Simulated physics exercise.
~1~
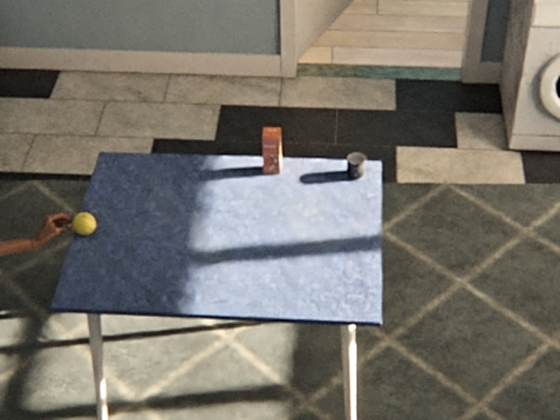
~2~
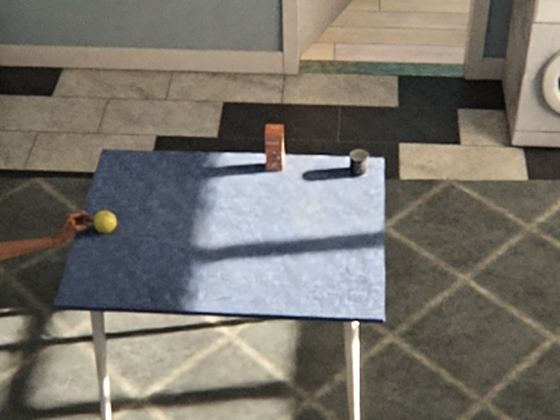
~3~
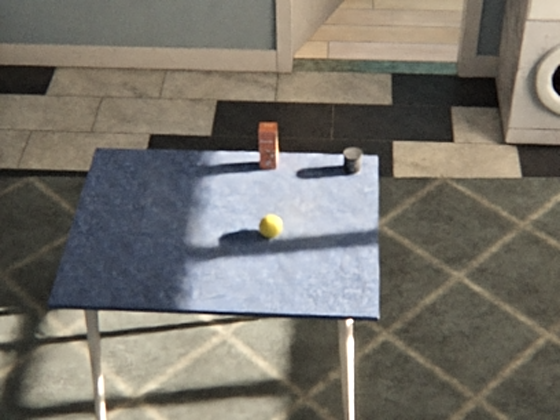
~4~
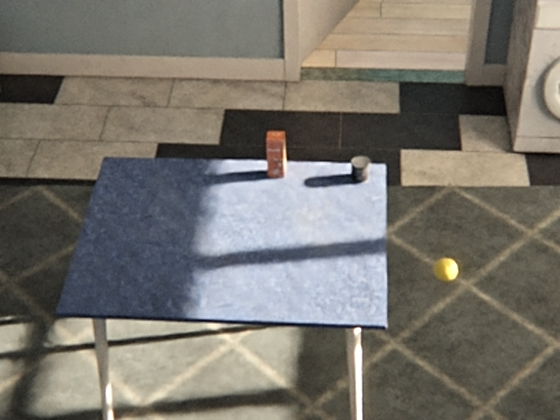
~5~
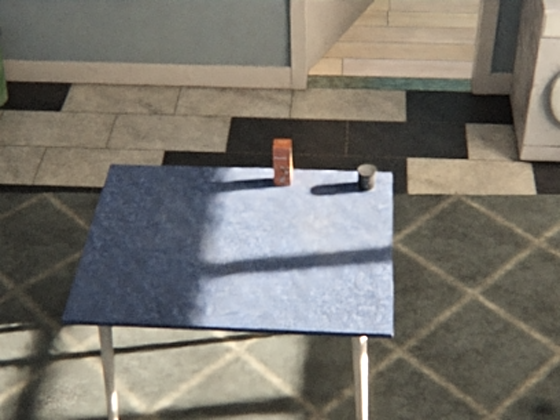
A yellow ball, sent off by a hand at the left, rolled rightward across the blue table, passing in front of an orange carton and a dark tin that stayed put, then went off the right side and dropped out of sight.
